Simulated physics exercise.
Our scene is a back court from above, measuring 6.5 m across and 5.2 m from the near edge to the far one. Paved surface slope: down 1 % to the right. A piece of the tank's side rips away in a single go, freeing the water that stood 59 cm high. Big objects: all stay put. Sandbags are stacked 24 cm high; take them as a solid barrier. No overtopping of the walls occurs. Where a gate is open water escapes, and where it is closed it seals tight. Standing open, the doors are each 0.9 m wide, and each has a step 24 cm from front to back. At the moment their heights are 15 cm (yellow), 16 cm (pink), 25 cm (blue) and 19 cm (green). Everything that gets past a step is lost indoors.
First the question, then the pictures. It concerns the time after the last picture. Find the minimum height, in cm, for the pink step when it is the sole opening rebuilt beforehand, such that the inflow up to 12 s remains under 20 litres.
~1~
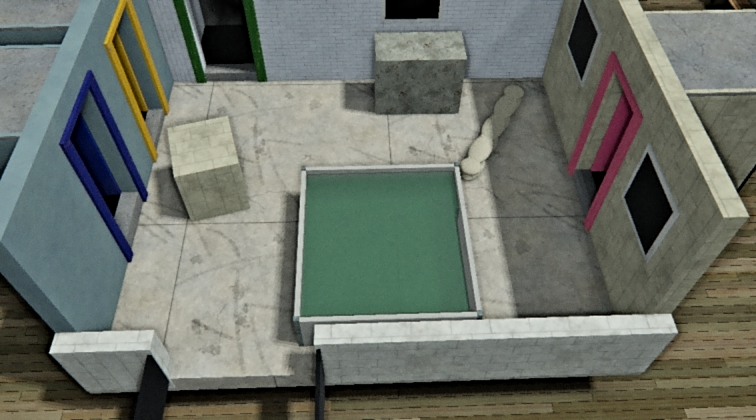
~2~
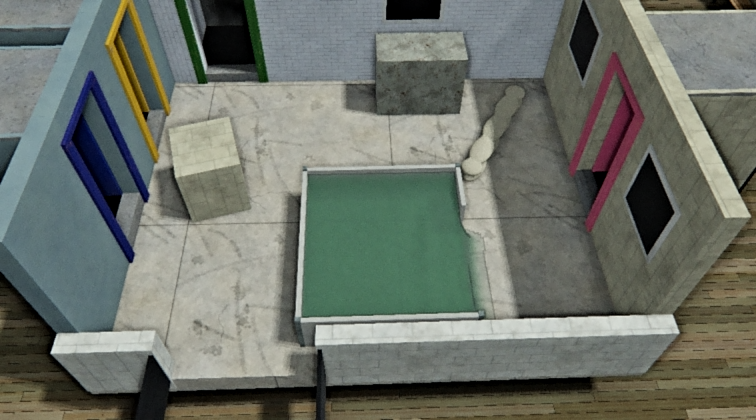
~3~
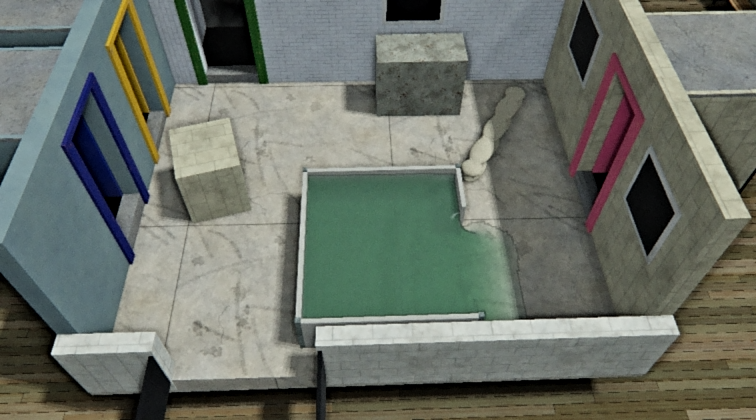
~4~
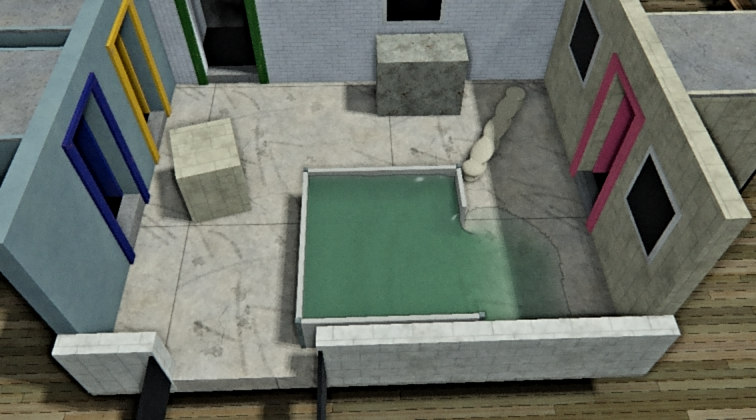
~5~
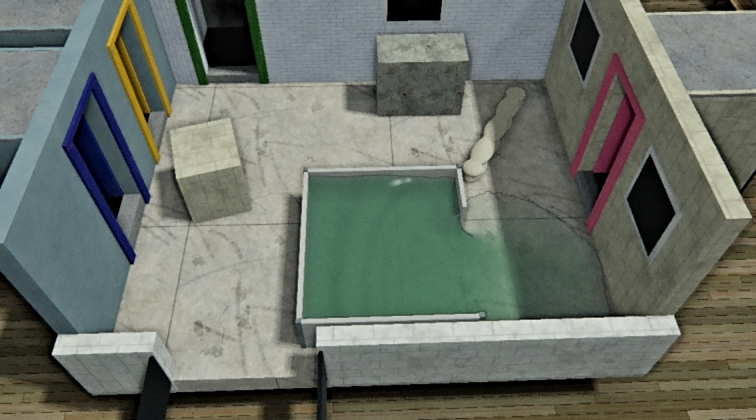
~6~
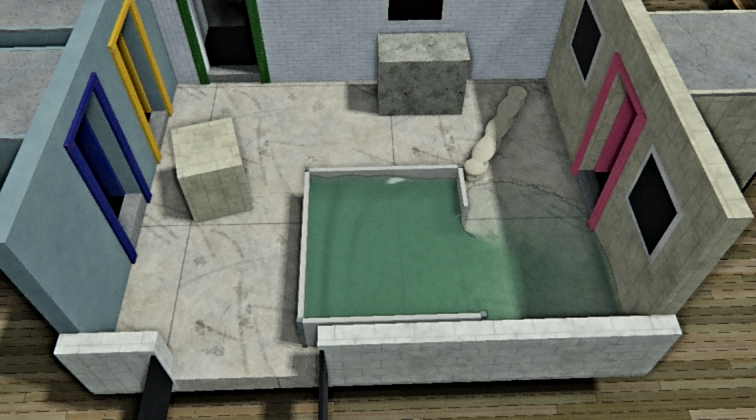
The minimum height is about 21 cm.
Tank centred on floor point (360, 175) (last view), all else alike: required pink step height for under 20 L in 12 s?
About 28 cm.
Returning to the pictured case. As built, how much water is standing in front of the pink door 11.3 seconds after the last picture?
Depth: Near 13.5 cm.
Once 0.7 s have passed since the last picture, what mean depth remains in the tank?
39 cm, roughly.
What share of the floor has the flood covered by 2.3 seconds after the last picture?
30 %.
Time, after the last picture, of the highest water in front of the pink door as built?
Some 5.5 s, more or less.
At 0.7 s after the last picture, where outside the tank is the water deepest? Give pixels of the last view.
(615, 348).
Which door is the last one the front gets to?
Door: Blue.
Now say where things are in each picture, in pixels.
The first frame shows still water, 59 cm deep, in the tank at (384, 239); the pink door at (599, 153) is dry.
In the second frame, the front is at (483, 281), 0.3 m from the gap at (465, 276); 0.3 m2 of floor is wet, 59 cm left at the back.
In the third frame, the front is at (512, 252), 0.7 m from the gap at (465, 278); 1.2 m2 of floor is wet, 59 cm left at the back.
In the fourth frame, the gap is at (465, 278), the front 1.3 m out at (554, 265); the back of the tank holds 59 cm.
In the fifth frame, the front is at (598, 283), 1.8 m from the gap at (466, 278); 3.7 m2 of floor is wet, 57 cm left at the back.
In the sixth frame, the gap is at (467, 278), the front 2.0 m out at a hidden place; the back of the tank holds 51 cm; 0.3 m in a straight line remain to the pink door at (602, 154).
Then, 0.7 s after the last picture water covers 20 % of the floor, deepest (58 cm) near (615, 348); 19 cm at the pink door, 1 litre in over its 16 cm step.
Then, 2.3 s after the last picture water covers 30 % of the floor, deepest (48 cm) near (547, 84); 20 cm at the pink door, 21 litres in over its 16 cm step.
Then, 11.3 s after the last picture water covers 95 % of the floor, deepest (16 cm) near (551, 97); 14 cm at the pink door, 72 litres in over its 16 cm step.
At the pink door as built, the water peaked near 24 cm, 5.3 s after the last picture.
Run again over the same 12 s with other heights there, 50 litres in over 17.5 cm, 5 litres over 24 cm. The limit of 20 litres is kept from about 21 cm up.
